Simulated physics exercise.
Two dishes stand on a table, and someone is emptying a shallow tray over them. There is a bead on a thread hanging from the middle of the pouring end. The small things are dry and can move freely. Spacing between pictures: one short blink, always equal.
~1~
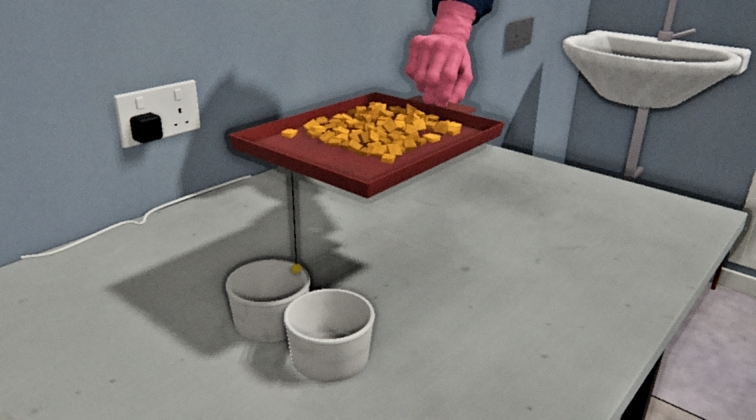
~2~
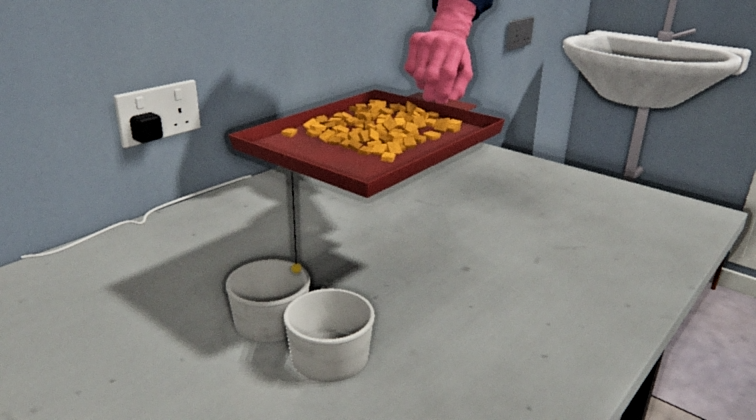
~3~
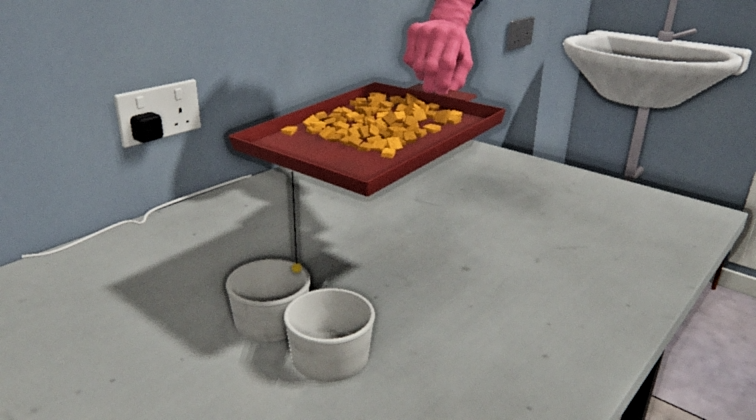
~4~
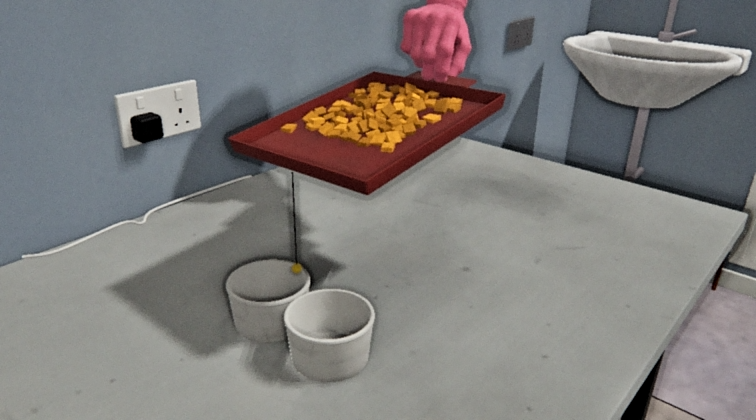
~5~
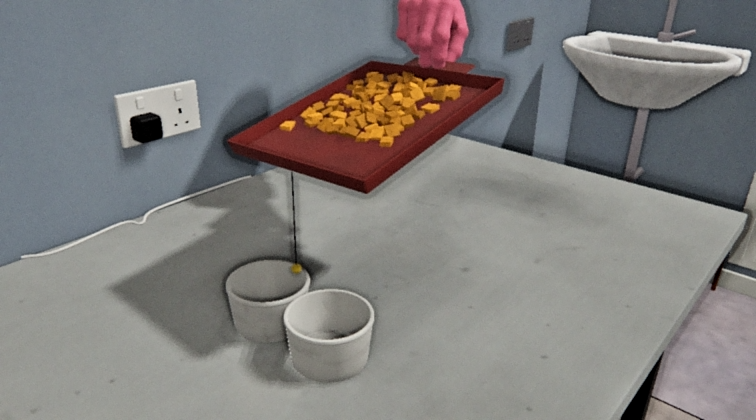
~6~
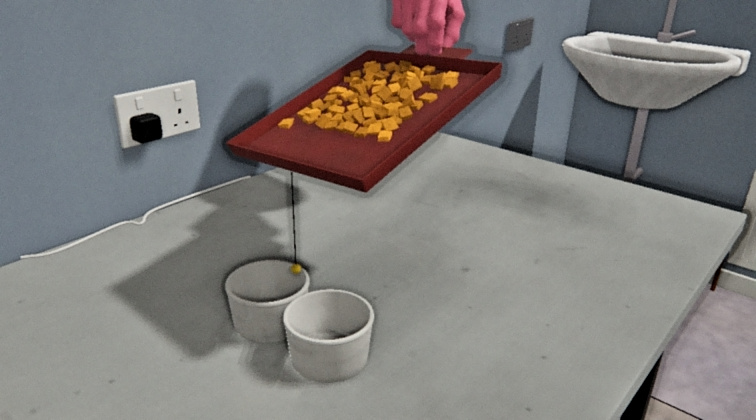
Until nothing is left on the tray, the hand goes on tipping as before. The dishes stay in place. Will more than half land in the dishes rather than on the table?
No.
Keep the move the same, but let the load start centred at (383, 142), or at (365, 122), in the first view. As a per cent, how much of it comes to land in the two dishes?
The first gives 50 %, the second 40 %.
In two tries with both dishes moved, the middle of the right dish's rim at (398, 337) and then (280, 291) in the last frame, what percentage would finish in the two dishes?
0 %, then 80 %.
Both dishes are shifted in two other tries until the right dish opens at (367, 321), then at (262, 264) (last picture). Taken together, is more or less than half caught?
For the two places in order: A minority share, a minority share.
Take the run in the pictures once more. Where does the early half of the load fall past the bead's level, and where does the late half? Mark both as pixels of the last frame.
First around (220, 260), afterwards around (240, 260).
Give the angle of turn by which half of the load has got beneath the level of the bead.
I'd put it at about 115 degrees.
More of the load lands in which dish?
Noted: Left of the pair.
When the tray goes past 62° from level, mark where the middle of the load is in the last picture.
I'd put the middle close to (270, 141).
Soon, tray tipped steeply; nearly all on the tray; a small part in the air.
A while on, tray tipped past a quarter turn; about two thirds on the tray; a stray few in the left dish; about a third outside both.
Towards the end, tray tipped past a quarter turn; about a quarter in the left dish; about two thirds outside both.
Finally, tray tipped past a quarter turn; none in the right dish; about a quarter in the left dish; about two thirds outside both.
